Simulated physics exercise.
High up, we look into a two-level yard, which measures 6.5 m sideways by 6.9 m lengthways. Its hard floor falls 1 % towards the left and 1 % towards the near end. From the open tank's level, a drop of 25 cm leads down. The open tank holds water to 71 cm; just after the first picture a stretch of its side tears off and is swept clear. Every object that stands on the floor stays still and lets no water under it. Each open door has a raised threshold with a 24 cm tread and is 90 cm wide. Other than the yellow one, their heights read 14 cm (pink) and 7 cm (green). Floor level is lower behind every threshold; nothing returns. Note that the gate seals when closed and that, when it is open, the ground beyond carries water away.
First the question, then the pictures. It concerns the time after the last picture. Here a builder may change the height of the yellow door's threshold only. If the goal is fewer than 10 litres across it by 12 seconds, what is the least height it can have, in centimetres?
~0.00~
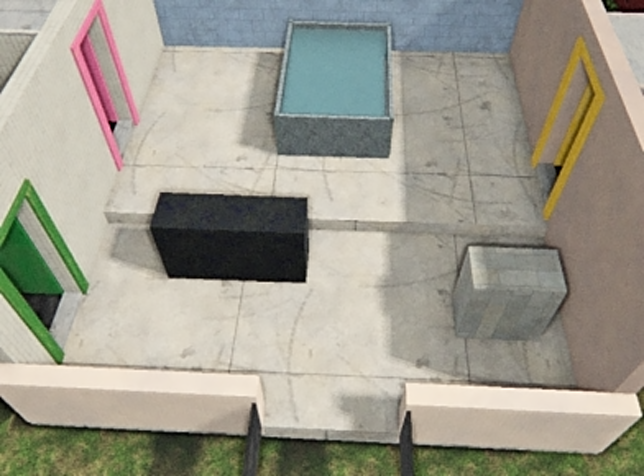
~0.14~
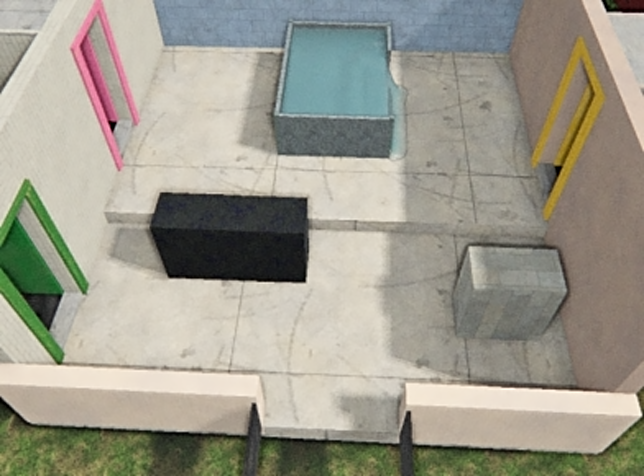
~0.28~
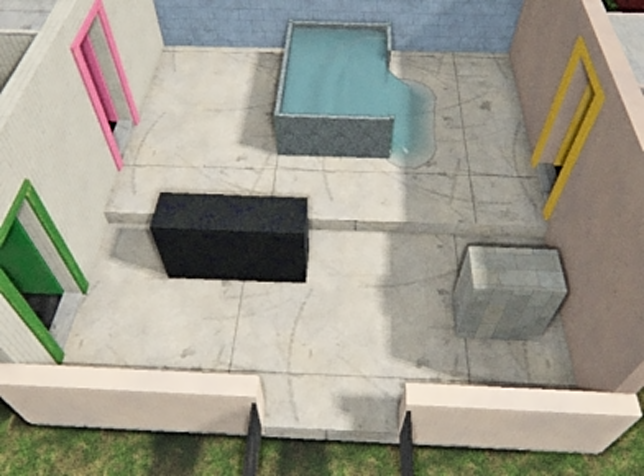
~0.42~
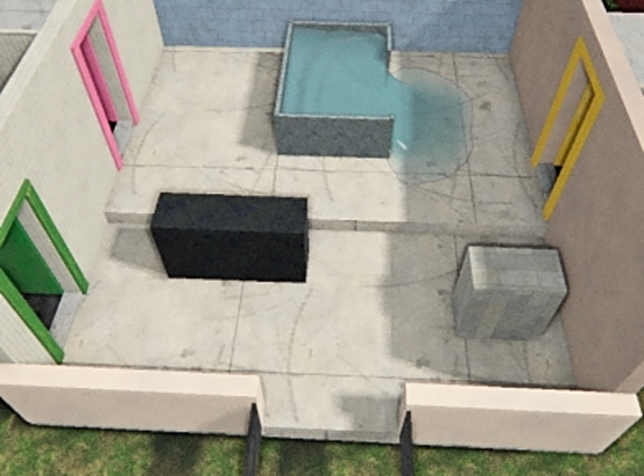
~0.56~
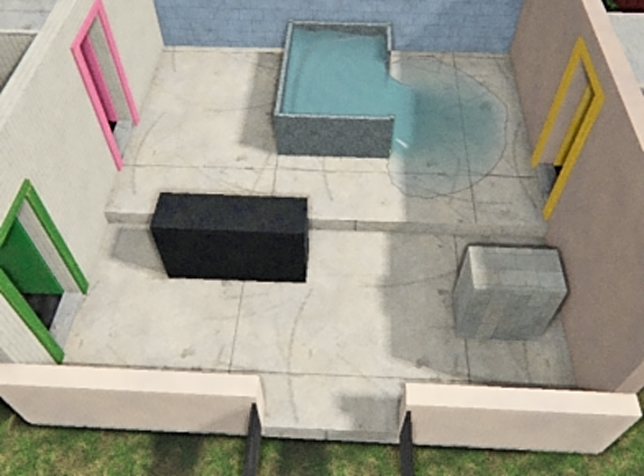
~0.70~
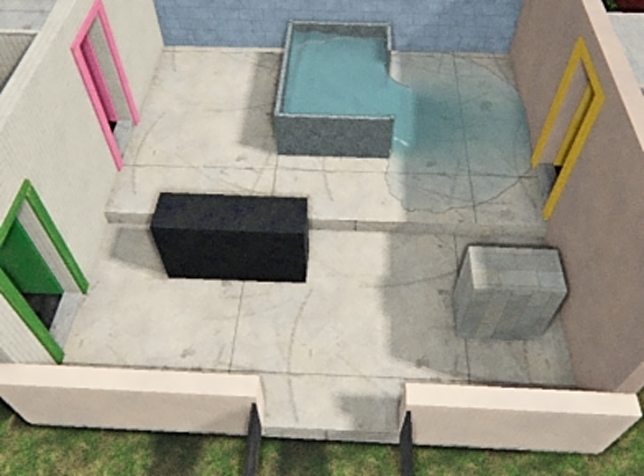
The least height is roughly 27 cm.
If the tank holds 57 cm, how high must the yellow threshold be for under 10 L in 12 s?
In that case, roughly 21 cm.
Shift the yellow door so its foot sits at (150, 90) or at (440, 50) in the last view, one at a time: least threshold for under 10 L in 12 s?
5.5 and 15 cm.
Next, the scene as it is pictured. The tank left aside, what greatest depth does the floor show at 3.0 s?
Around 41 centimetres.
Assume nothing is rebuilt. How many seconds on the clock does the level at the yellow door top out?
It peaks at about 1.6 s.
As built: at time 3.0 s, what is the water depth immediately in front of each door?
Door by door in cm - pink 0, green 0, yellow 20.
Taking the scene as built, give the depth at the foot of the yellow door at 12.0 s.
Depth: Near 5.0 cm.
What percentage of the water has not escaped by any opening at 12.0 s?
Roughly 84 %.
After 1.4 s water covers 25 % of the floor, deepest (44 cm) near (529, 142); 26 cm at the yellow door, 11 litres in over its 12 cm threshold.
After 3.0 s water covers 35 % of the floor, deepest (41 cm) near (581, 406); 20 cm at the yellow door, 111 litres in over its 12 cm threshold.
After 12.0 s water covers 80 % of the floor, deepest (18 cm) near (49, 396); 5 cm at the yellow door, 139 litres in over its 12 cm threshold.
At the yellow door as built, the water arrived by 0.9 s and peaked near 28 cm at 1.6 s.
Run again over the same 12 s with other heights there, 28 litres in over 23 cm, 3 litres over 31 cm. The limit of 10 litres is kept from about 27 cm up.
